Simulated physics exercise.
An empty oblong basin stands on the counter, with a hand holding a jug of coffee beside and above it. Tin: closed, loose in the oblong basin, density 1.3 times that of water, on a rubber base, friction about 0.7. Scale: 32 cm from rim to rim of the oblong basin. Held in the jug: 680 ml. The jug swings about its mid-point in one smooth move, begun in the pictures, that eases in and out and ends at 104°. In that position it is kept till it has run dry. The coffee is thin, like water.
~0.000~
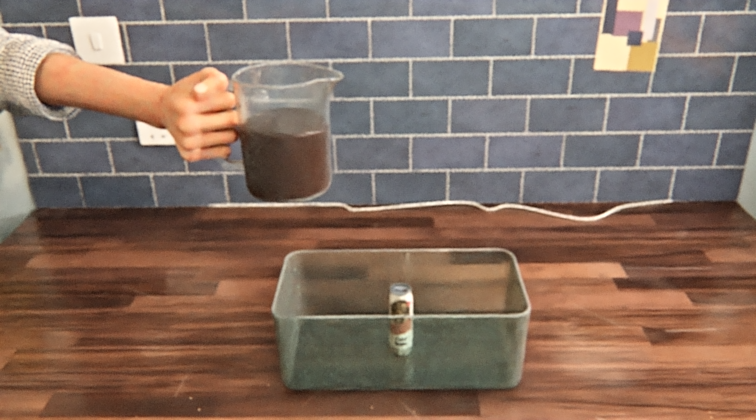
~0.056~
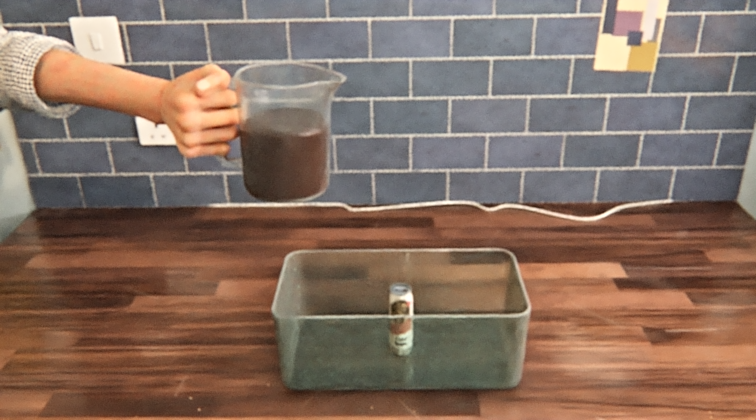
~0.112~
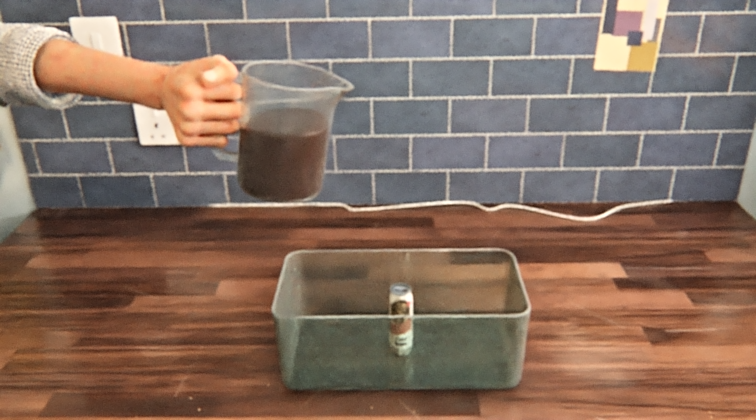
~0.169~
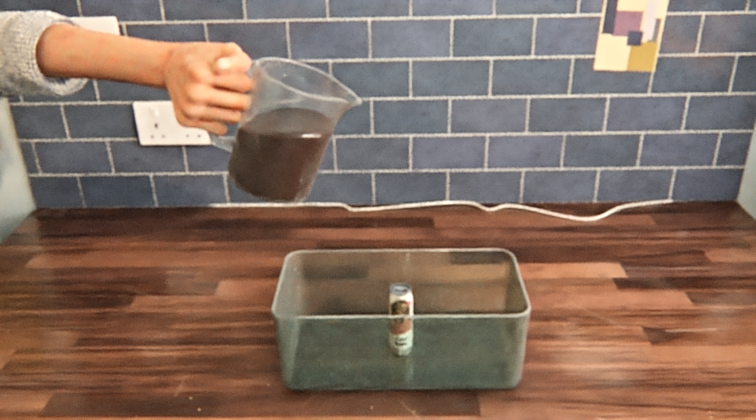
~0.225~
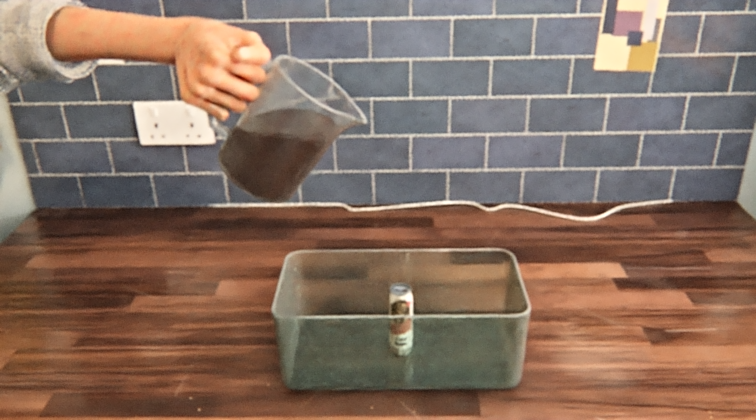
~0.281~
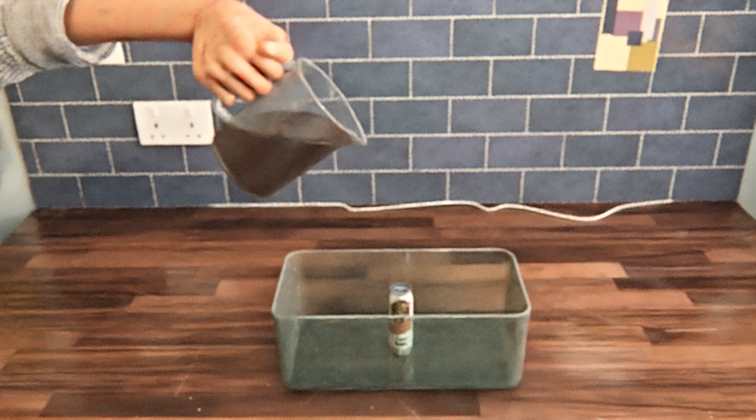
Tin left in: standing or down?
Standing.
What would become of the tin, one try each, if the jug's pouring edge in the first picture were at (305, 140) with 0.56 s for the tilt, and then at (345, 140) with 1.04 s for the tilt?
In the first try it remains standing; in the second it comes down.
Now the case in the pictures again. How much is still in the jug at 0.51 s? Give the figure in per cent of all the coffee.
Still held: Roughly 64 % of the total.
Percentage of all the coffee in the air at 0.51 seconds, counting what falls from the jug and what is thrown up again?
Near 32 per cent at that time.
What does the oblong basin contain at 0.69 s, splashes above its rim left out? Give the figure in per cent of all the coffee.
The fraction sits near 50 in a hundred.
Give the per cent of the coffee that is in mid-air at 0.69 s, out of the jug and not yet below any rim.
Some 28 per cent.
Then, 0.51 s in, the tilt is 102° and 65 per cent is still to pour; the tin stands where it began.
Then, 0.69 s in, the tilt is 104° and 22 per cent is still to pour; the tin stands where it began.
Then, 0.87 s in, the tilt is 104° and 6 per cent is still to pour; the tin stands where it began.
Then, 1.06 s in, the tilt is 104° and 1 per cent is still to pour; the tin stands where it began.
Finally, the tin stands where it began.
